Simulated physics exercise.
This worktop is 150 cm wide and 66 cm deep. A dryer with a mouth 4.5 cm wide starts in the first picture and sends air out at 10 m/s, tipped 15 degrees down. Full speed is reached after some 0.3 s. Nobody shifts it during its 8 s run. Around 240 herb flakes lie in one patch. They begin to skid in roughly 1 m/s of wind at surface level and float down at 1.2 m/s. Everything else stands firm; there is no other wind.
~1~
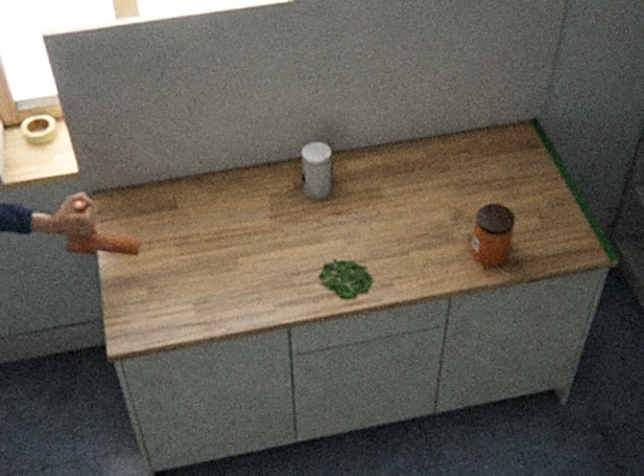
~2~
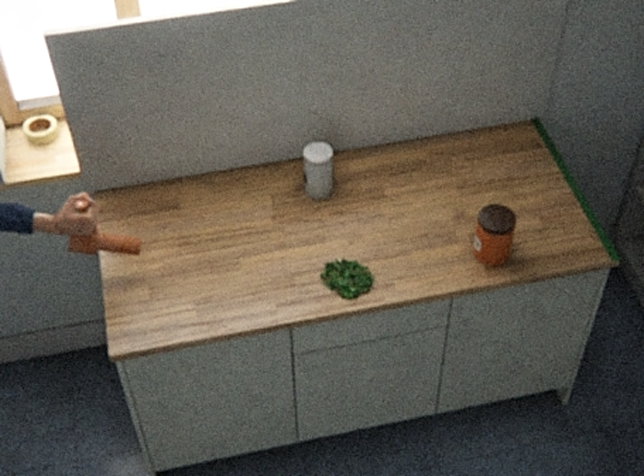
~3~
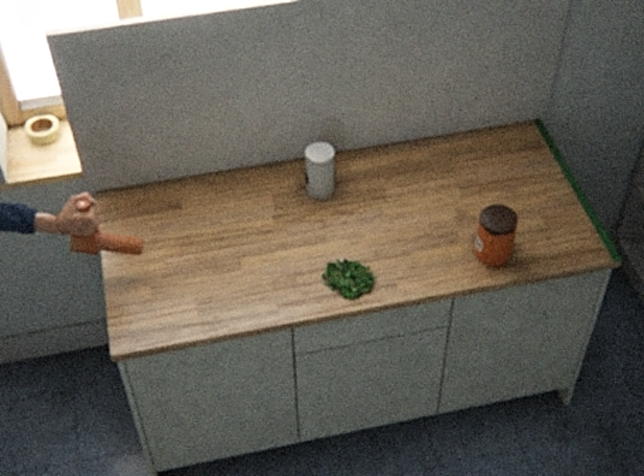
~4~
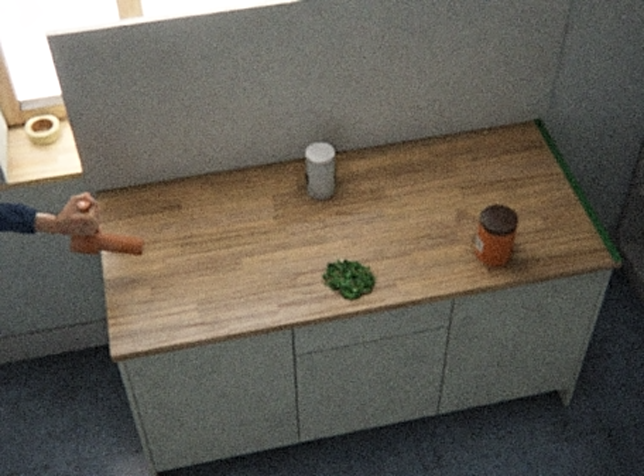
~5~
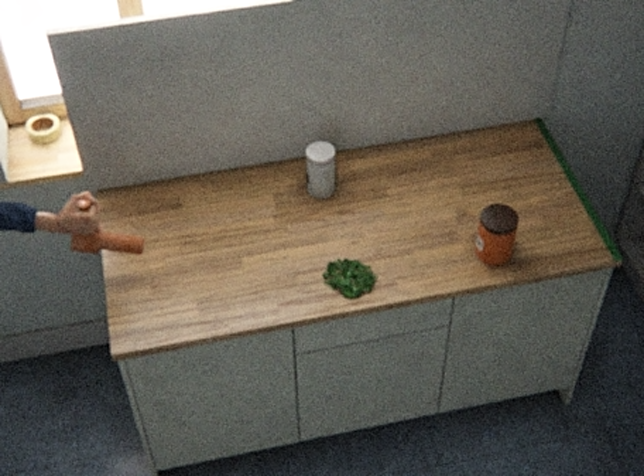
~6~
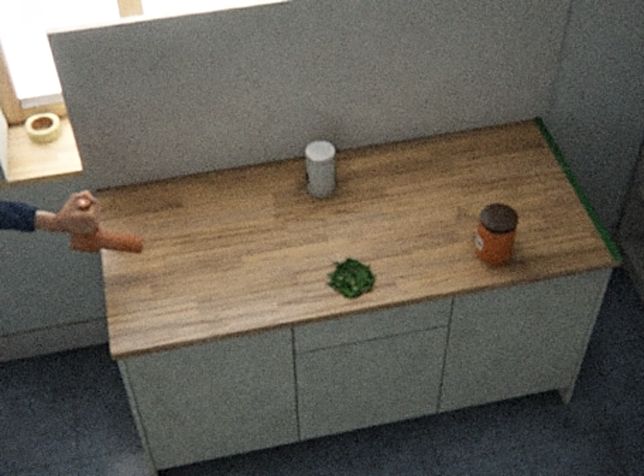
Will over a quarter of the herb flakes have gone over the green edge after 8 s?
Answer: No.
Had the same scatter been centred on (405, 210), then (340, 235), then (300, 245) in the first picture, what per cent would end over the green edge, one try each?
In that order: 100 %, 100 %, 90 %.
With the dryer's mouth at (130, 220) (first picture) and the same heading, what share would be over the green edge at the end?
In that case some 0 per cent.
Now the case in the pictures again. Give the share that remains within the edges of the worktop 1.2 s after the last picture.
About 0 %.
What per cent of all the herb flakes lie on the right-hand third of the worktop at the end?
About 0 %.
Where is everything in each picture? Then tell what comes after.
In the first frame, the middle of the herb flakes is near (345, 279), none has stirred yet and the mouth of the dryer is at (139, 247).
In the second frame, the middle of the herb flakes is near (347, 279), none has stirred yet and the green edge is centred on (577, 184).
In the third frame, the middle of the herb flakes is near (348, 279), none has stirred yet, the top of a jar is at (320, 152) and the top of a jar is at (499, 217).
In the fourth frame, the middle of the herb flakes is near (349, 279) and none has stirred yet.
In the fifth frame, the middle of the herb flakes is near (349, 278) and none has stirred yet.
In the sixth frame, the middle of the herb flakes is near (349, 278), the farthest in sight from the dryer is at (374, 277) and about 10 % have left their places.
Then, 1.2 s after the last picture, 0 % are over the green edge; 100 % have settled or left.
Then, 2.2 s after the last picture, 0 % are over the green edge; 100 % have settled or left.
Then, 4.1 s after the last picture, 0 % are over the green edge; 100 % have settled or left.
Then, 7.7 s after the last picture, at the end, 0 % are over the green edge.
